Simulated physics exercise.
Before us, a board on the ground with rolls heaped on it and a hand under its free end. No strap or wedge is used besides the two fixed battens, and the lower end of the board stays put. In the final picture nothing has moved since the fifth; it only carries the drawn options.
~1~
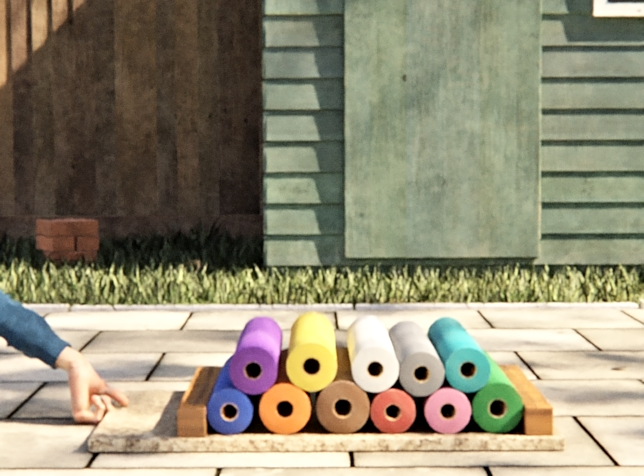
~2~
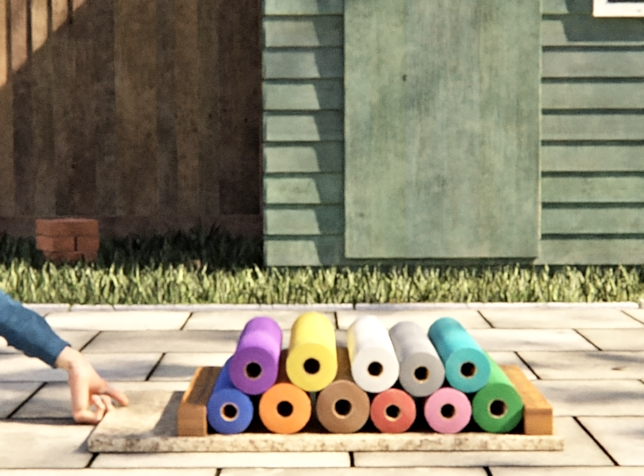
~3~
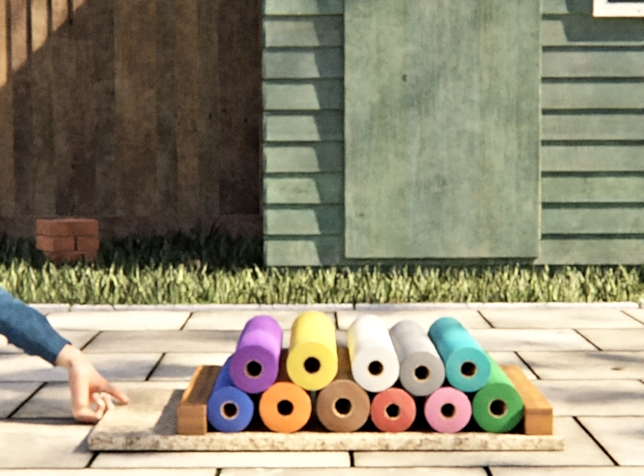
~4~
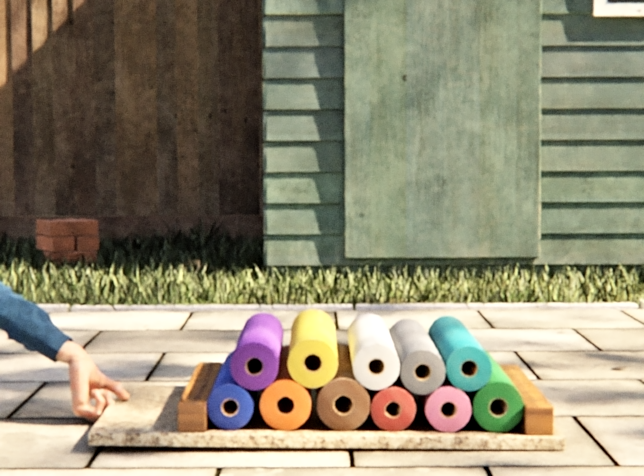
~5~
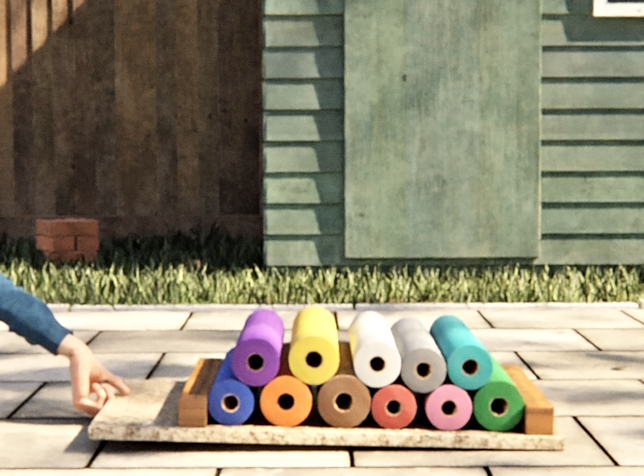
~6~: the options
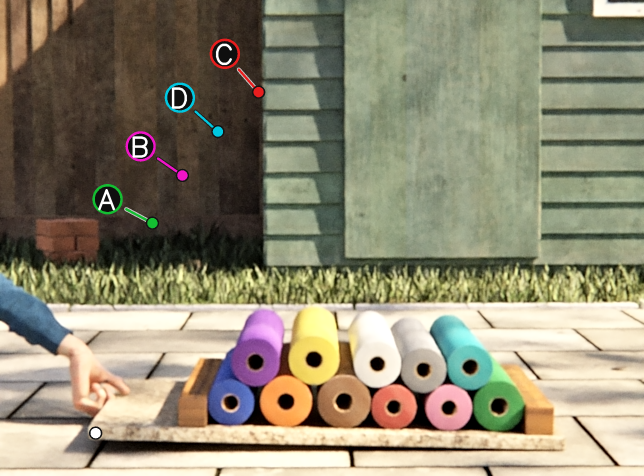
At first, a hand rests at the left end of a board lying on paving stones, where colourful rolls sit stacked in two rows between wooden blocks. The fingers then lift that end slightly, and the board tilts a little, with the rolls staying in their stack.
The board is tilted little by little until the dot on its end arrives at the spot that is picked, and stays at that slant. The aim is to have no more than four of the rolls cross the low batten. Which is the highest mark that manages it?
It can be raised to A.
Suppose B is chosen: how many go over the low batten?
At B the number is five.
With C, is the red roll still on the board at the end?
The red roll: Yes.
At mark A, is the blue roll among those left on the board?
Yes, with A.
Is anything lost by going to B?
Yes.
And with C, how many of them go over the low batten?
The count is five.
On the marked copy, A at (153, 223); B at (183, 176); C at (259, 92); D at (218, 132); the white dot at (96, 433).
Taking A. A third of the way, board at 17°.
Two thirds of the way, board at 28°.
When it is over, board at 28°, three over the low batten (grey, turquoise, white).
As for the rest, B five over the low batten; C five over the low batten; D five over the low batten.
